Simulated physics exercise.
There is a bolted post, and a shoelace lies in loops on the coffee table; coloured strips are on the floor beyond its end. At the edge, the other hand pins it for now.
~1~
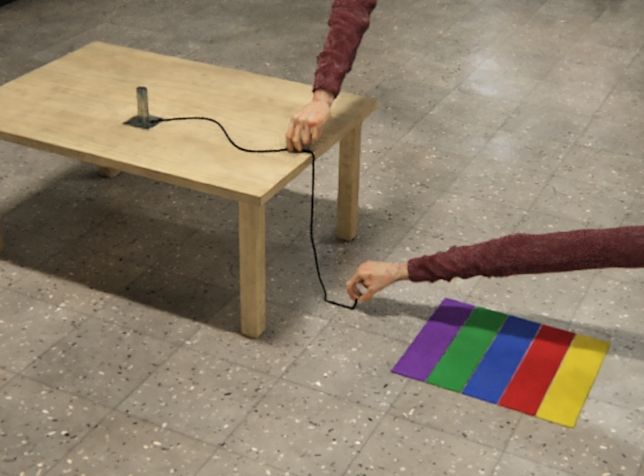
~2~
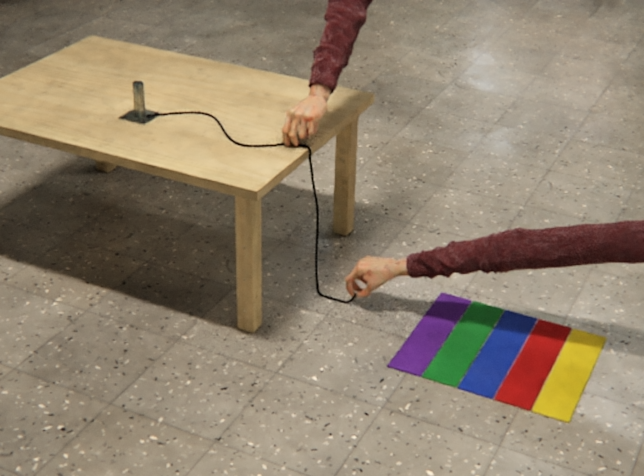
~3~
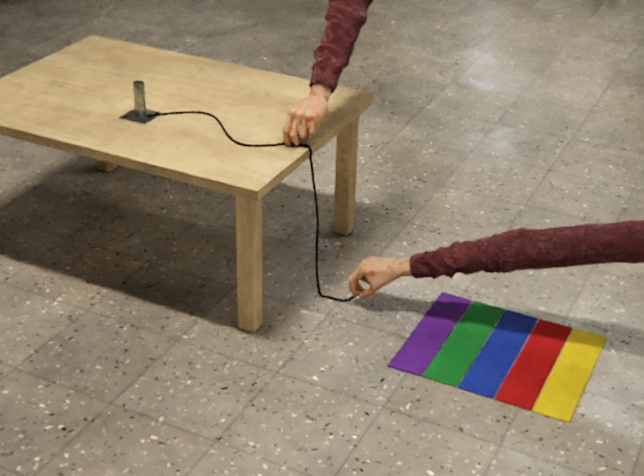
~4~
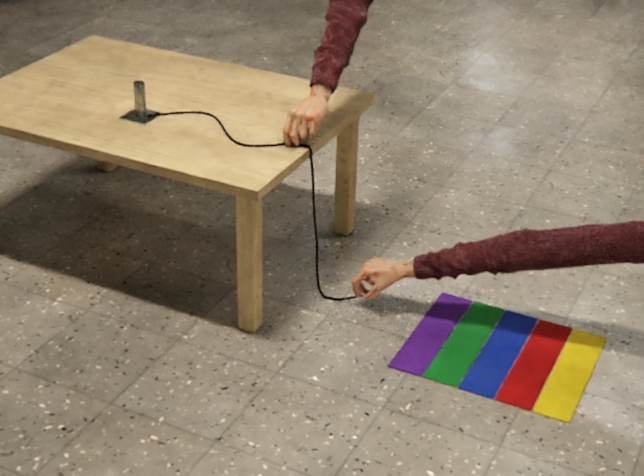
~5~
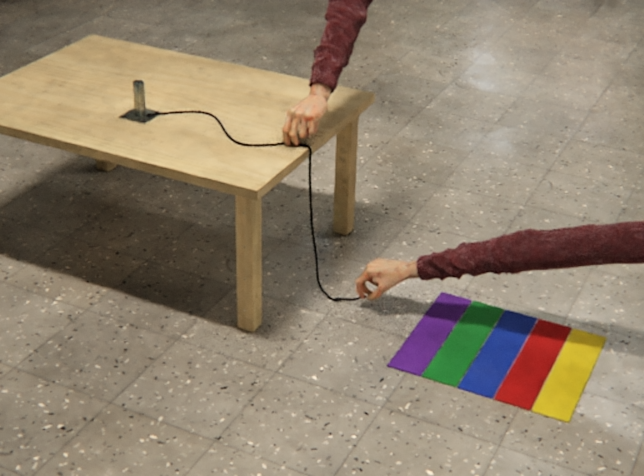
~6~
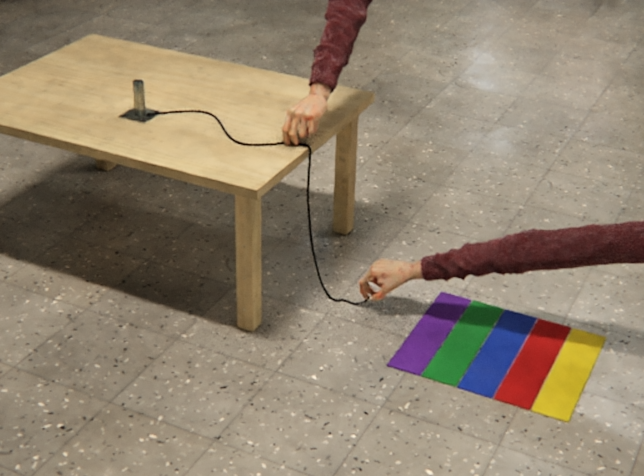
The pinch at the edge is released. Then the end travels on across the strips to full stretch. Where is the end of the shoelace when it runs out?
Above the blue strip.
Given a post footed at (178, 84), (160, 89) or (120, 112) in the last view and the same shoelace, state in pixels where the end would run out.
You'd find it around (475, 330), then (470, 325), and finally (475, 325).
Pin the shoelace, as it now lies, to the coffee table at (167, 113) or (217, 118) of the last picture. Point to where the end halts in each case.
Try one gives (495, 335); try two gives (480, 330).
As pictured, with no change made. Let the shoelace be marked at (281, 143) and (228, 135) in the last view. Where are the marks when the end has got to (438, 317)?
(309, 159) and (254, 138), approximately.
Soon after, end near (438, 317); over purple.
After that, end near (478, 328); over green.
At the stop, end near (502, 335); over blue. It gets as far as the blue strip.
